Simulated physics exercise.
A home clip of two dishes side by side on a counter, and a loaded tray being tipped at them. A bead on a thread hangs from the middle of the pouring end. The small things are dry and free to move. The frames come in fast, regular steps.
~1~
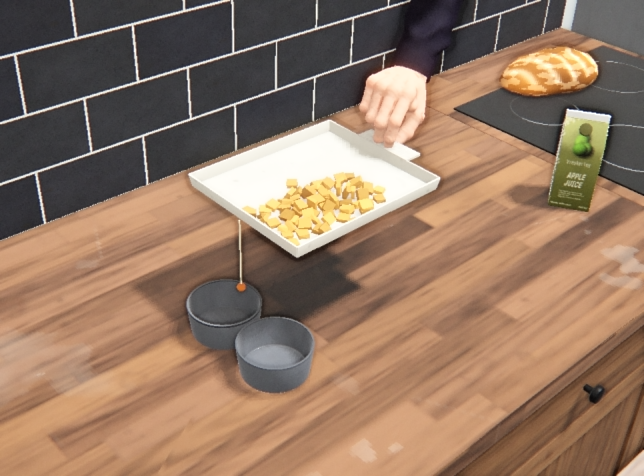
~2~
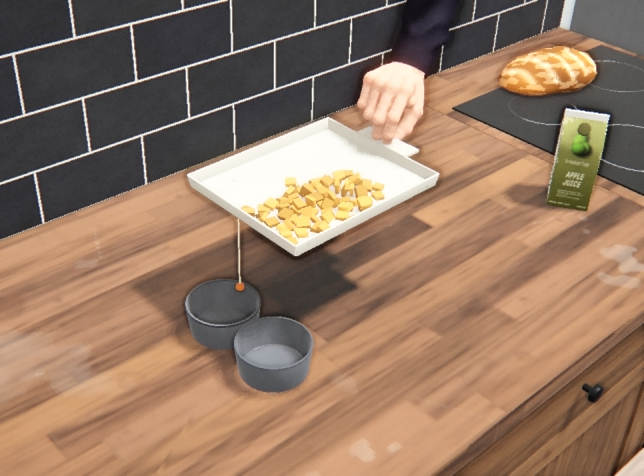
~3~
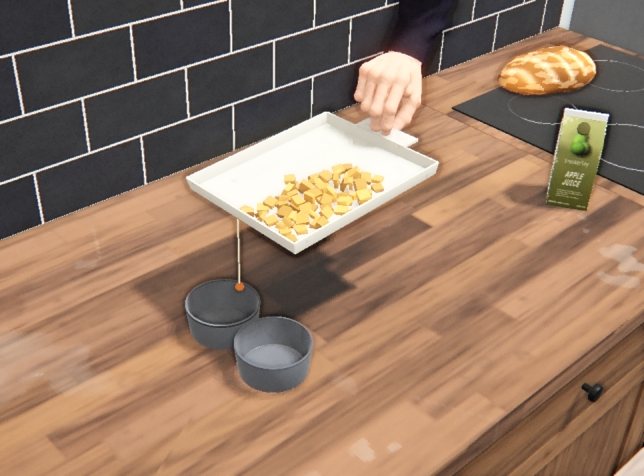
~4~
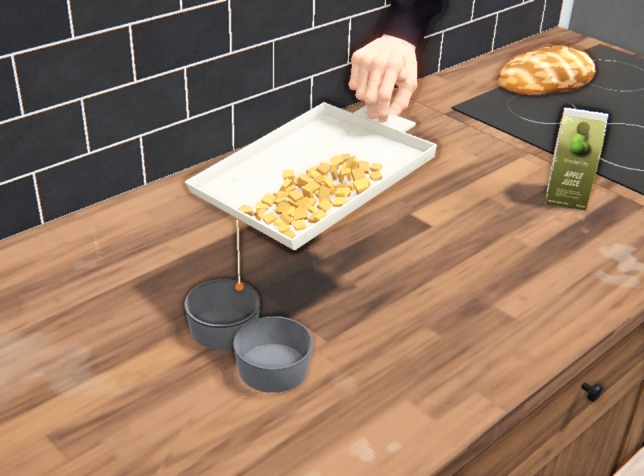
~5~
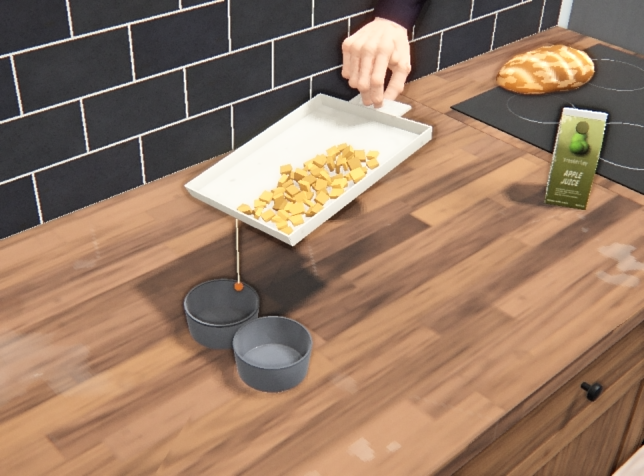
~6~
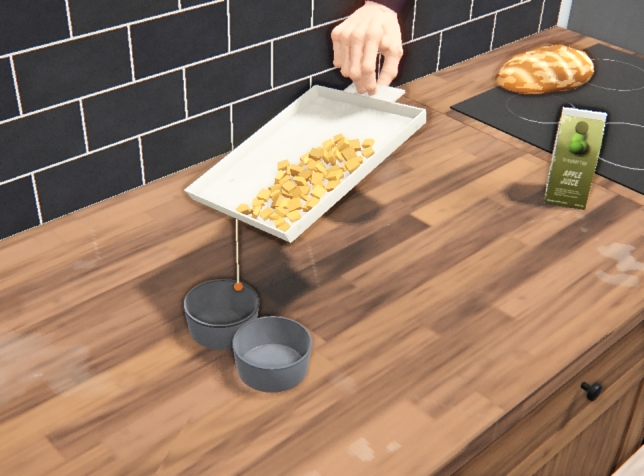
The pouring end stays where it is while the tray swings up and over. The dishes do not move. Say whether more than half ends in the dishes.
In the dishes lies only the smaller part of it.
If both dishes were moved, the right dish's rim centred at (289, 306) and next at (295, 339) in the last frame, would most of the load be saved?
The first try: Under half. The second: Below a half.
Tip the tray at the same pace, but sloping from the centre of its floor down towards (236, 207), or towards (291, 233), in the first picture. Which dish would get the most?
In turn: The dish on the left; right.
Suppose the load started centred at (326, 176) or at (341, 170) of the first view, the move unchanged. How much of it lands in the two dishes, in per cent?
The first gives 20 %, the second 0 %.
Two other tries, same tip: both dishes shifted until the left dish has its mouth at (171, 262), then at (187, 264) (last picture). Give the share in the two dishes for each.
First some 70, then 80 per cent.
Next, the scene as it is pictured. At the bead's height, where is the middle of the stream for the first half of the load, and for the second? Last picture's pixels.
Early half (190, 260), late half (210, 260).
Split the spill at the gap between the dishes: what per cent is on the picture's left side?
About 100 per cent.
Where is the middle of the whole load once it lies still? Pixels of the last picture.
Near (194, 294).
Soon after the last picture, tray tipped steeply; all on the tray.
A little later, tray tipped past a quarter turn; about a quarter on the tray; a small part in the left dish; about half outside both; a small part in the air.
Later still, tray tipped past a quarter turn; a small part in the left dish; most outside both.
At rest, tray tipped past a quarter turn; none in the right dish; a small part in the left dish; most outside both.
